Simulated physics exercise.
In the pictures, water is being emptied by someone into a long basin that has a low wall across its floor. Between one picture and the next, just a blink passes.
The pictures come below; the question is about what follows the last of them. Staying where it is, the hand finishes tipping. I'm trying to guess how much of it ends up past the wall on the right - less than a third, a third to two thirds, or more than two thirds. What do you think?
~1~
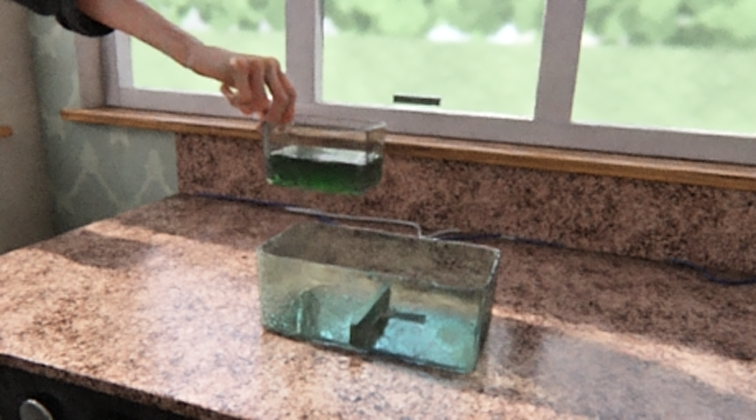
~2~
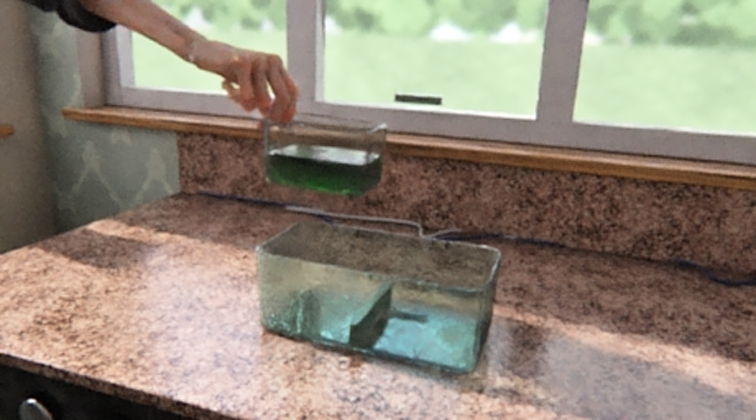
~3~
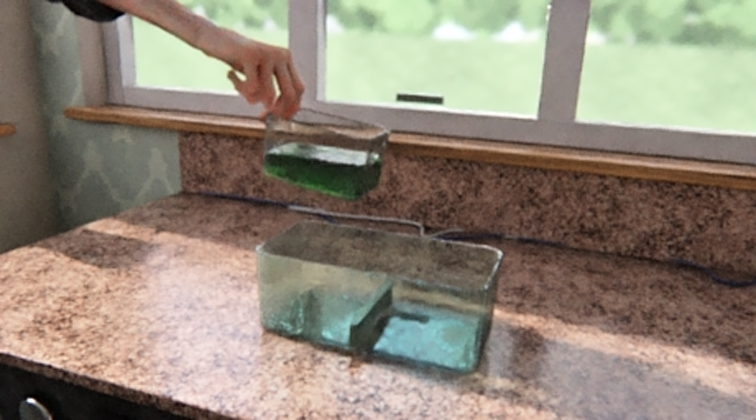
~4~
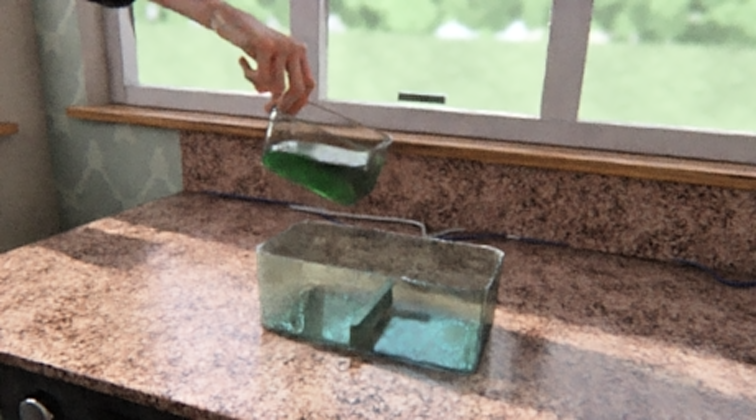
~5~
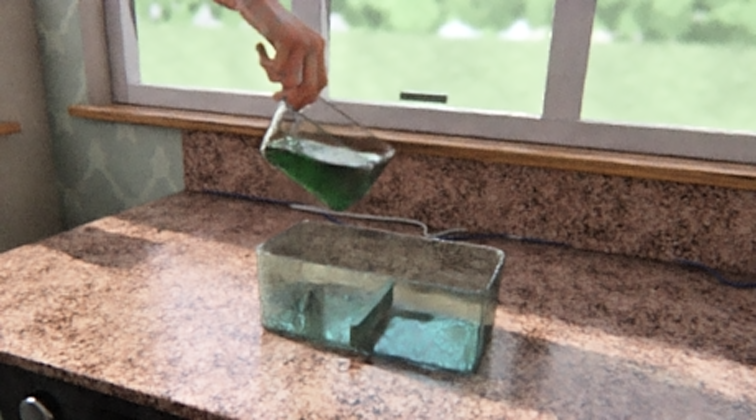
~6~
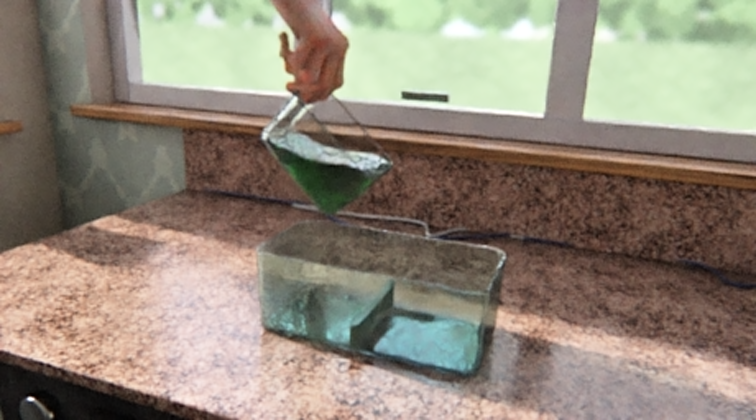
I expect what gathers right of the wall to rise past two thirds.
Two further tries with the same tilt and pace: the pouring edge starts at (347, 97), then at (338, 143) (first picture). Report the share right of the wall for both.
First about 60, then 20 per cent.
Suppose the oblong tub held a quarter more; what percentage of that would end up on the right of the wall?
Best guess: Around 90 %.
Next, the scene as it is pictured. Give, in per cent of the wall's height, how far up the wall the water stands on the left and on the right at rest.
The left reads 10 in a hundred and the right 60 in a hundred.
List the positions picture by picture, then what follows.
In the first frame, it leans 0°; its right rim is at (377, 129); the water meets the walls at (282, 149) and (375, 159); the long basin's rim runs from (279, 236) to (493, 270); the wall's top is at (372, 302).
In the second frame, it leans 2°; its right rim is at (378, 131); the water meets the walls at (281, 148) and (374, 160).
In the third frame, it leans 8°; its right rim is at (380, 136); the water meets the walls at (281, 147) and (376, 161).
In the fourth frame, it leans 17°; its right rim is at (383, 146); the water meets the walls at (280, 144) and (376, 161).
In the fifth frame, it leans 29°; its right rim is at (384, 159); the water meets the walls at (278, 139) and (380, 163).
In the sixth frame, it leans 43°; its right rim is at (382, 173); the water meets the walls at (282, 136) and (385, 166).
A moment on, the oblong tub is tipped on its side and 33 per cent is still to pour, 0 is left of the wall and 35 right of it.
Next, the oblong tub is tipped on its side and 16 per cent is still to pour, 6 is left of the wall and 70 right of it.
Then the oblong tub is tipped on its side and 4 per cent is still to pour, 6 is left of the wall and 86 right of it.
Later the oblong tub is tipped on its side and 1 per cent is still to pour, 8 is left of the wall and 90 right of it.
Finally, 10 per cent lies left of the wall, 90 right of it and 1 outside.
